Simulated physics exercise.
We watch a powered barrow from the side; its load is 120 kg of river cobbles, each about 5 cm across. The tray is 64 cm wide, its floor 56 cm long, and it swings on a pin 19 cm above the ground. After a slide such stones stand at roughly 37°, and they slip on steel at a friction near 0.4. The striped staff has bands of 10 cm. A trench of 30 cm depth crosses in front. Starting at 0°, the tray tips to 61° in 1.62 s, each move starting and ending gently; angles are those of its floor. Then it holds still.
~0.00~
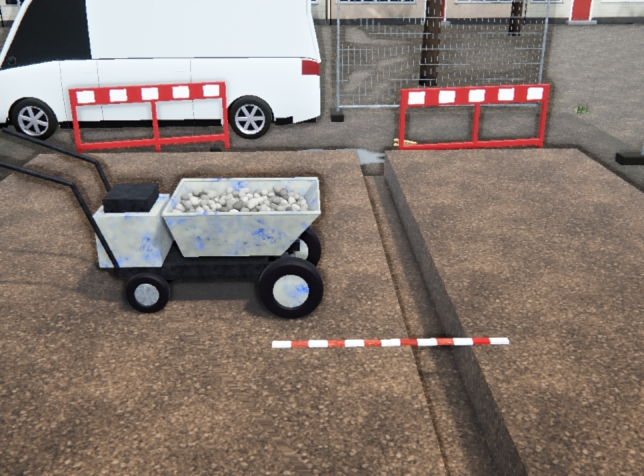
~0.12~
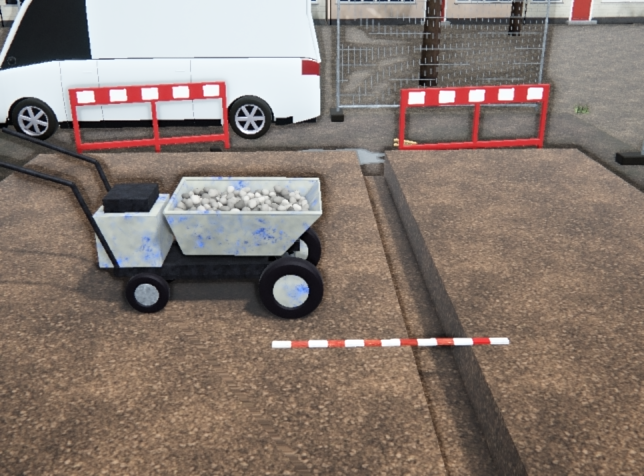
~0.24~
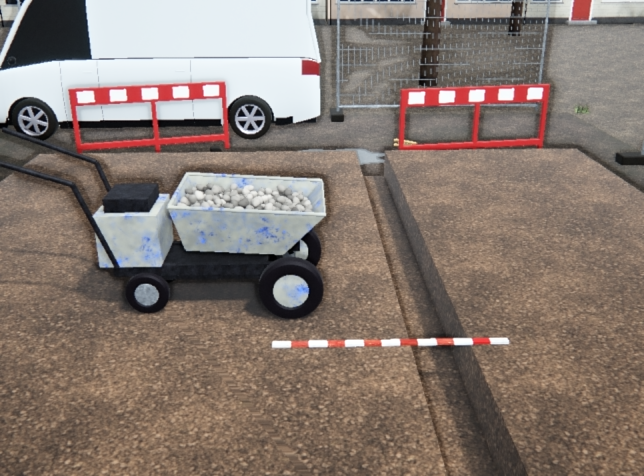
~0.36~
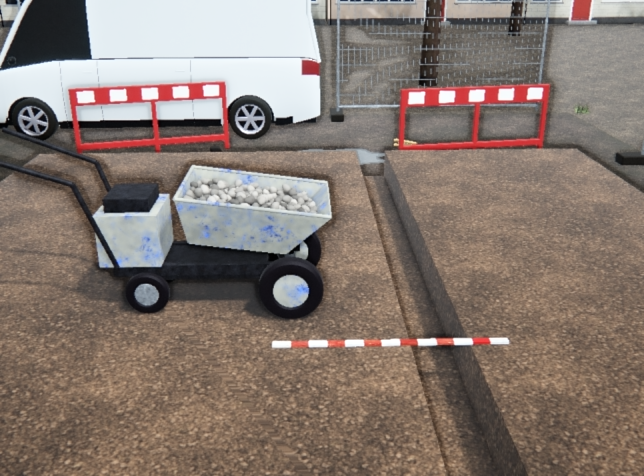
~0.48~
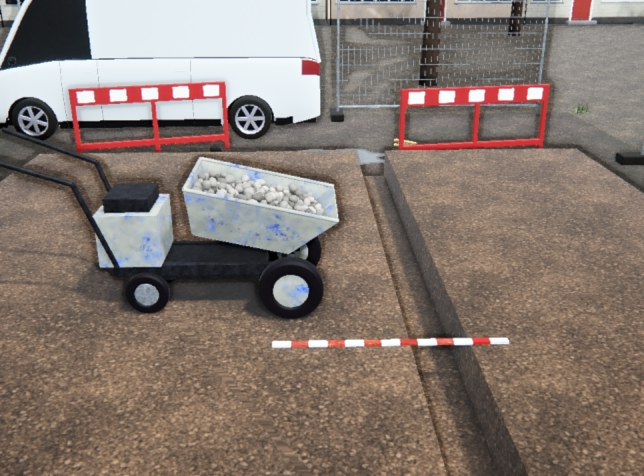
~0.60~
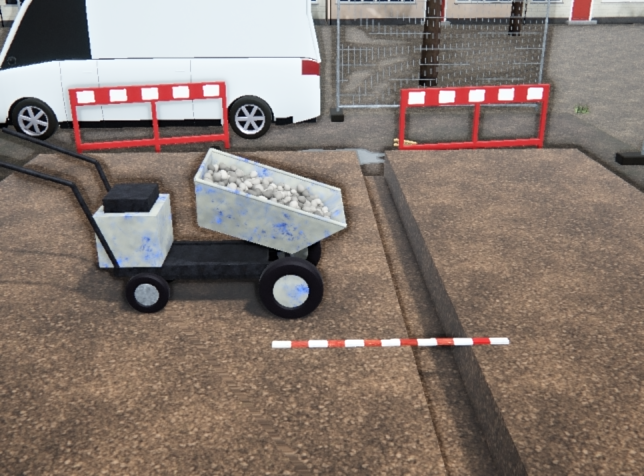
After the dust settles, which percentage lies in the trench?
Some 71 per cent of it.
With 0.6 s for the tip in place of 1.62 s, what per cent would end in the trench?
In that case some 70 per cent.
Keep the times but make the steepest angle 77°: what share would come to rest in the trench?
Then about 85 per cent.
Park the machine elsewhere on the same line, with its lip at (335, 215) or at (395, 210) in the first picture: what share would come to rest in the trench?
Near 85 per cent from the first place, 35 from the second.
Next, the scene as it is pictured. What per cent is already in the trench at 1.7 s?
Some 20 per cent.
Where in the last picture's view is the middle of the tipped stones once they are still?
Near (415, 321).
After 1.2 s the floor is at 52°; 100 % in the tray; the foremost stones are at (366, 244).
After 1.7 s the floor is at 61°; 71 % in the tray, 11 % short of the trench, 18 % in the trench; the foremost stones are at (442, 337).
After 2.1 s the floor is at 61°; 46 % in the tray, 10 % short of the trench, 44 % in the trench; the foremost stones are at (442, 327).
After 4.0 s the floor is at 61°; 12 % in the tray, 17 % short of the trench, 71 % in the trench; the foremost stones are at (440, 314).
